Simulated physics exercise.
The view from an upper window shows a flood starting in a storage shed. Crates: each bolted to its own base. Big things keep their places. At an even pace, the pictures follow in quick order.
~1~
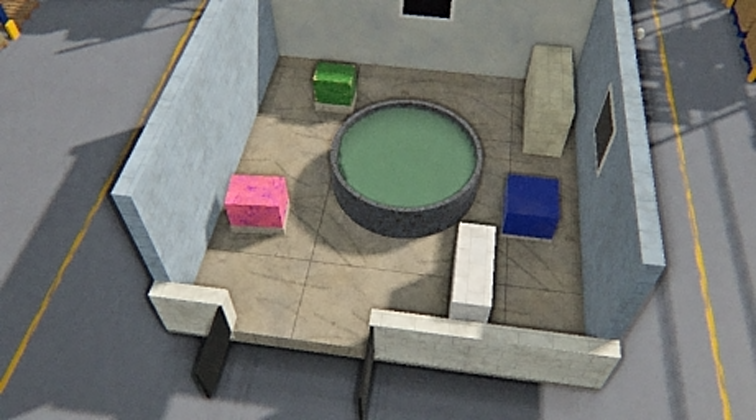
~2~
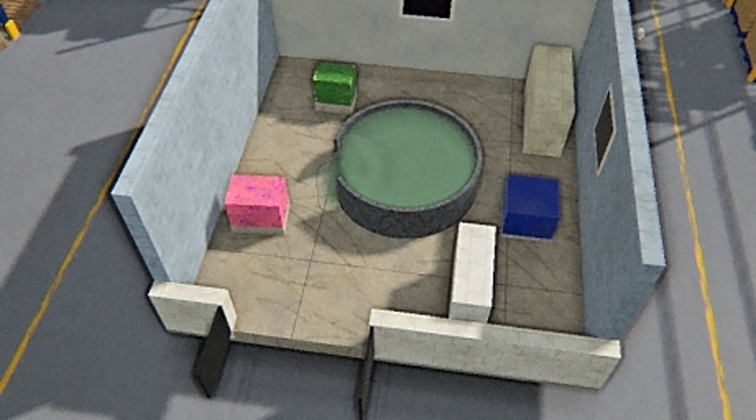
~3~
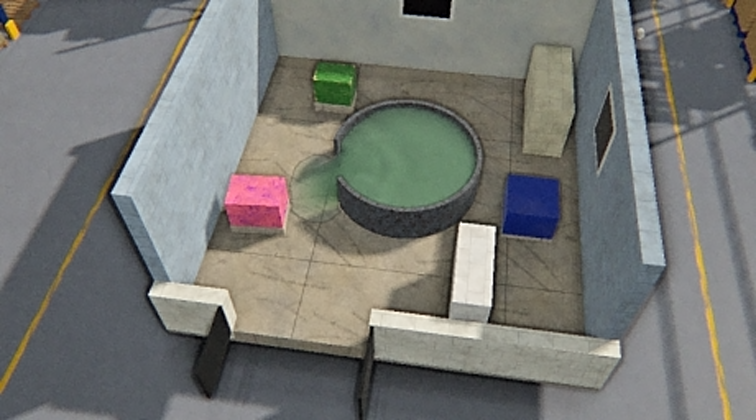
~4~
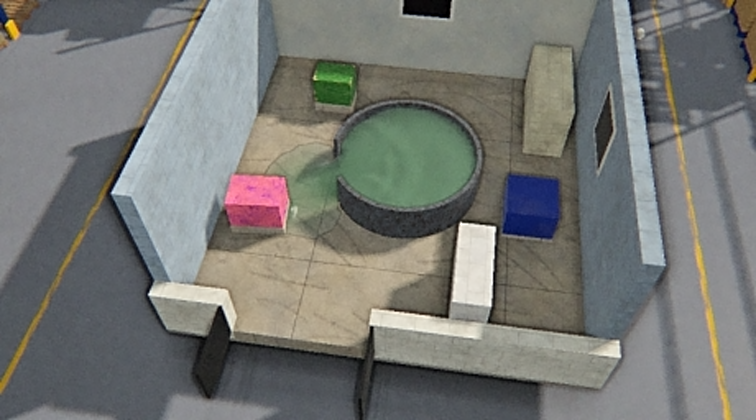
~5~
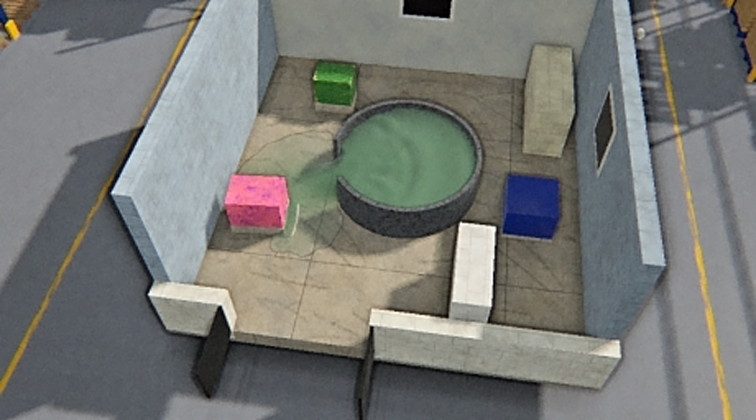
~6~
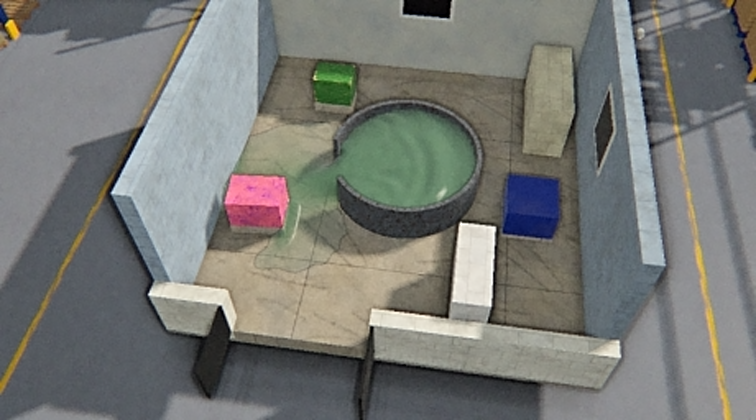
Green water poured out through a gap in the left side of the round grey pool, spread across the floor to the pink box, then crept past it toward the front of the walled space.
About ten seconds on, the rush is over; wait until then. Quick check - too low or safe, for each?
Pink crate too low; blue crate too low; green crate safe.
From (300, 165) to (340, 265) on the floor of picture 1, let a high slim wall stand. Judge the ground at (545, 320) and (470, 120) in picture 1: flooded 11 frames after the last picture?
Untouched, untouched.
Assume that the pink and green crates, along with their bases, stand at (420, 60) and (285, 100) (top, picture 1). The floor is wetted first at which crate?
The green-painted one.
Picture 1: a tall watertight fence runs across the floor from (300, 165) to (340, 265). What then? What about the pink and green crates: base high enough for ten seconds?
Long story short, the pink crate is never reached but the green crate is inundated.
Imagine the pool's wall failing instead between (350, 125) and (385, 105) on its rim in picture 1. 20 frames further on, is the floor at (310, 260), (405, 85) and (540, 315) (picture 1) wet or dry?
In that order: Dry, covered, no water.
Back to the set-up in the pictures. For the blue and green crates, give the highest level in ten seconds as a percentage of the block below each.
Around 140 % and 70 %.
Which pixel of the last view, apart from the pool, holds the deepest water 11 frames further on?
Somewhere close to (241, 189).
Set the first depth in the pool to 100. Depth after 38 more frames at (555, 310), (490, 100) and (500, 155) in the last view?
Taking the places in turn, I get roughly 0, 6 and 8 percent.
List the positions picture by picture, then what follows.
The first frame shows the pool at (406, 155) is whole and still.
In the second frame, the front is at (326, 166), out from the gap at (336, 177).
In the third frame, the front is at (300, 210), out from the gap at (337, 179).
In the fourth frame, water pours out at (337, 179) and has run to a hidden place.
In the fifth frame, water pours out at (337, 179) and has run to a hidden place.
In the sixth frame, water pours out at (337, 178) and has run to (221, 213).
A moment on, water covers 25 % of the floor; the pink crate water round its plinth, the blue crate not reached, the green crate water round its plinth.
Next, water covers 35 % of the floor; the pink crate water round its plinth, the blue crate not reached, the green crate water round its plinth.
Then, water covers 45 % of the floor; the pink crate water round its plinth, the blue crate not reached, the green crate water round its plinth.
Later, water covers 75 % of the floor; the pink crate water round its plinth, the blue crate water round its plinth, the green crate water round its plinth.
In the end, water covers 100 % of the floor; the pink crate was topped, the blue crate was topped, the green crate stayed above the water.
